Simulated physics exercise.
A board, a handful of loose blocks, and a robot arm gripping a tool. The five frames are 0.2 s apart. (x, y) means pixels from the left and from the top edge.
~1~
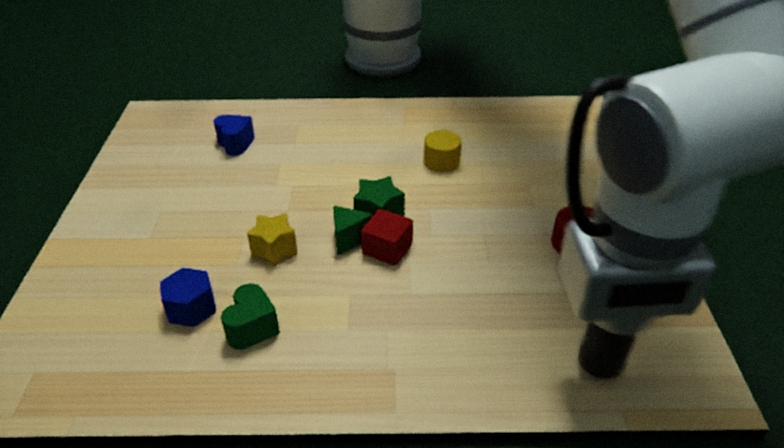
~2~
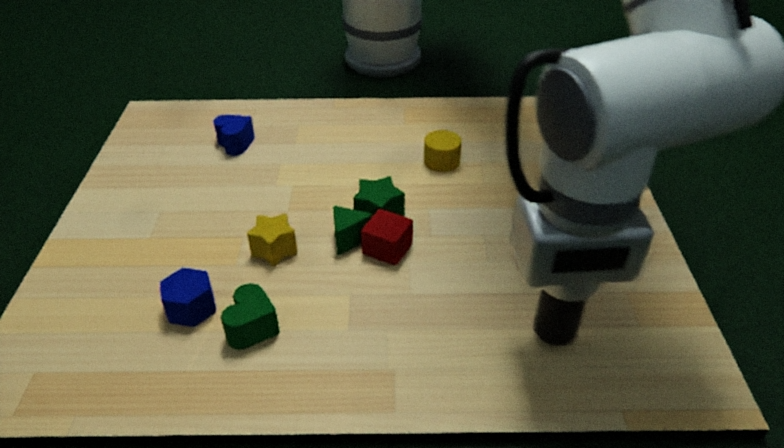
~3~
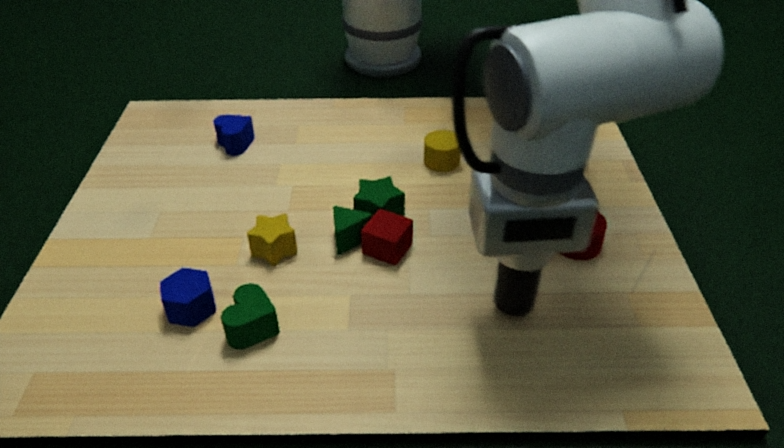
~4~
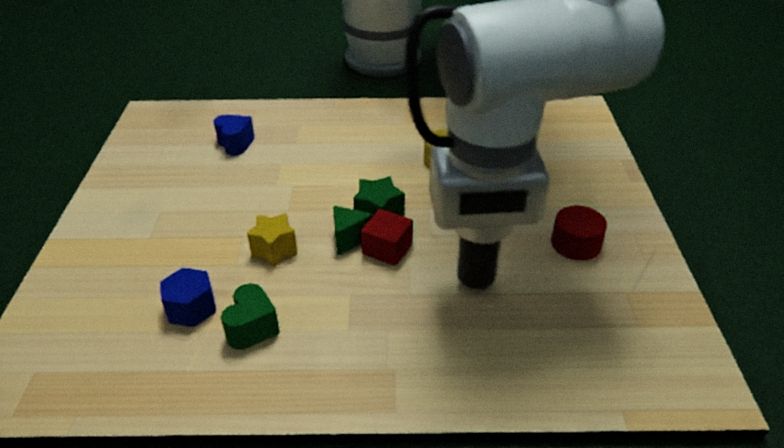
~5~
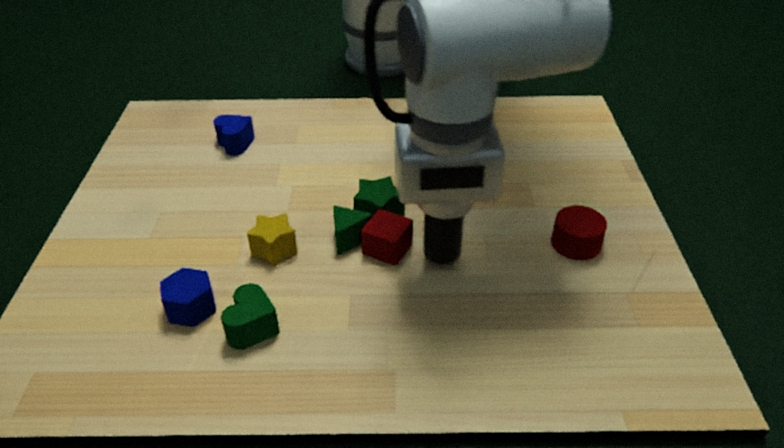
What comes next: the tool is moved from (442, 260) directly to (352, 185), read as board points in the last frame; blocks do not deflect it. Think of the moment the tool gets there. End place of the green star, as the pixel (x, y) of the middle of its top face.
Its top centre lands on (326, 151).
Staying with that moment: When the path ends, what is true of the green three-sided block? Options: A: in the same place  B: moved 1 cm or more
It's B.
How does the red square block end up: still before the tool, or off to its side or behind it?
It escapes to one side.
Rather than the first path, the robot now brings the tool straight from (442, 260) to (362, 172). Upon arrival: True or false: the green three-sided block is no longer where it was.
That is true.
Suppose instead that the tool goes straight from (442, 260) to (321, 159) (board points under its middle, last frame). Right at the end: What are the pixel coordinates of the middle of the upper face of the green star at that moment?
Its top face will be centred at roughly (295, 126).
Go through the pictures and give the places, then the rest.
The first frame shows lower end of the tool at (601, 361), tops of blocks, green three-sided block at (347, 217), green star at (378, 190), red square block at (387, 225).
The second frame shows tool at (555, 330), blocks as before.
The third frame shows tool at (514, 301), blocks as before.
The fourth frame shows tool at (476, 276), blocks as before.
The fifth frame shows tool at (442, 252), green three-sided block at (347, 217), green star at (378, 190), red square block at (387, 225).
On the path given first. One third of the way, tool at (409, 225); green three-sided block at (327, 219); red square block at (373, 219), turned 40° anticlockwise.
Two thirds of the way, tool at (379, 200); green three-sided block at (322, 220); green star at (354, 171); red square block at (369, 218), turned 60° anticlockwise.
At the end, tool at (352, 178); green three-sided block at (322, 220); green star at (326, 151); red square block at (369, 218), turned 60° anticlockwise.
